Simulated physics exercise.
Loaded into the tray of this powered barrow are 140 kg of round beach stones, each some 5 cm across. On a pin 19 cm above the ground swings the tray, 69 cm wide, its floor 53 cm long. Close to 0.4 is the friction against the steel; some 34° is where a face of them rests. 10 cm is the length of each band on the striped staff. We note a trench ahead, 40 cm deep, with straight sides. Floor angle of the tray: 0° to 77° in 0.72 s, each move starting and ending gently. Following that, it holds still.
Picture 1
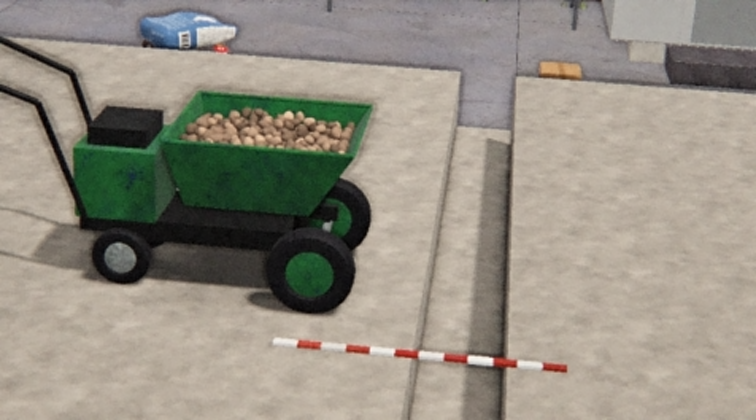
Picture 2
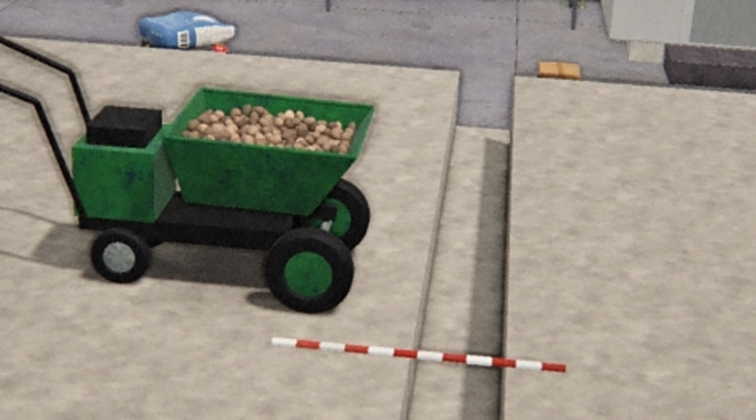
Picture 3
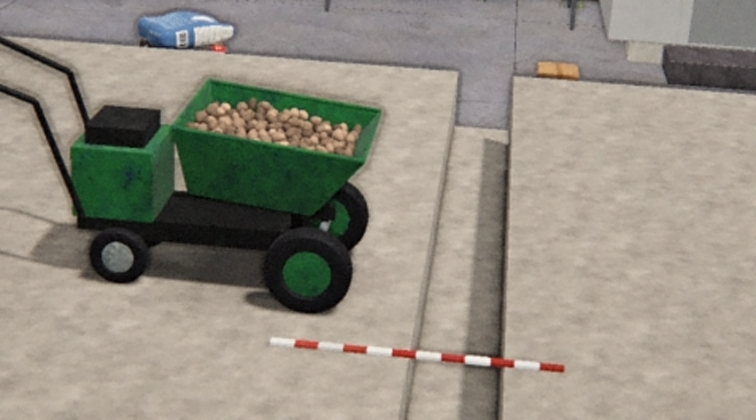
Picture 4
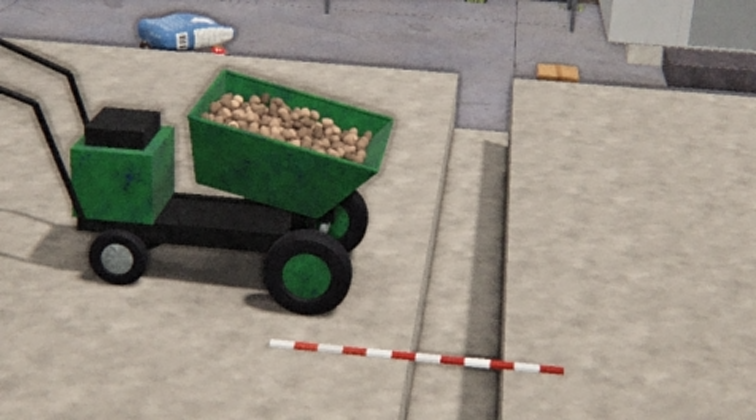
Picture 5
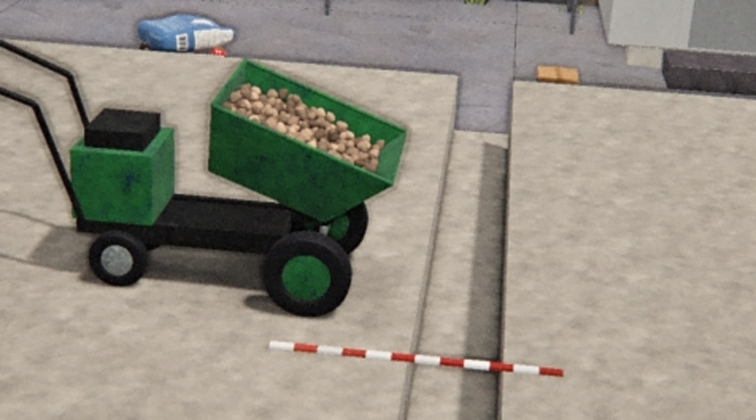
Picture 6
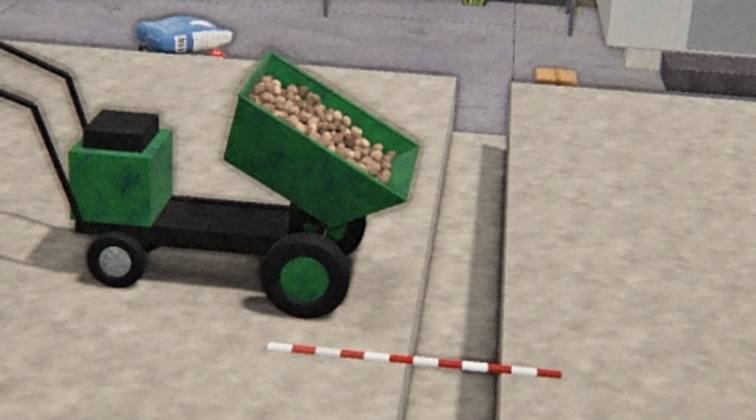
A green powered barrow loaded with round stones stood on pale slabs to the left of a narrow trench, and its tray tilted steadily forward to the right, its back end rising high.
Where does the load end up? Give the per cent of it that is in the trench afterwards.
Some 68 per cent of it.
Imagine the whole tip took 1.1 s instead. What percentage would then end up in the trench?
Near 80 per cent.
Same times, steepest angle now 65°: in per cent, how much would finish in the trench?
The trench would hold about 60% of it.
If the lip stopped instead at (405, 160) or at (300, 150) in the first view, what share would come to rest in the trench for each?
Roughly 20 in a hundred from the first, 95 in a hundred from the second.
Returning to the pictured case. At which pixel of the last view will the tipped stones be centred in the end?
Their middle is at about (482, 362).
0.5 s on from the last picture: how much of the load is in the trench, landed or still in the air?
About 35%.
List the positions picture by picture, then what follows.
The tray is at 0°, its lip at (354, 157); the top of the load is at (250, 125), in the first frame.
The tray is at 2°, its lip at (356, 158); the top of the load is at (244, 120), in the second frame.
The tray is at 6°, its lip at (364, 162); the top of the load is at (231, 113), in the third frame.
Lip at (377, 172), floor tilted 12°, highest stones at (233, 107), in the fourth frame.
Lip at (393, 184), floor tilted 20°, highest stones at (247, 97), in the fifth frame.
Lip at (406, 201), floor tilted 29°, highest stones at (266, 88), in the sixth frame.
Then, 0.2 s after the last picture the floor is at 65°, 100 % in the tray; the foremost stones are at (435, 233).
Then, 0.5 s after the last picture the floor is at 77°, 54 % in the tray, 34 % in the trench, 12 % past the trench; the foremost stones are at (541, 304).
Then, 0.9 s after the last picture the floor is at 77°, 11 % in the tray, 57 % in the trench, 32 % past the trench; the foremost stones are at (720, 324).
Then, 2.8 s after the last picture the floor is at 77°, 0 % in the tray, 68 % in the trench, 32 % past the trench; the foremost stones are past the picture's edge.
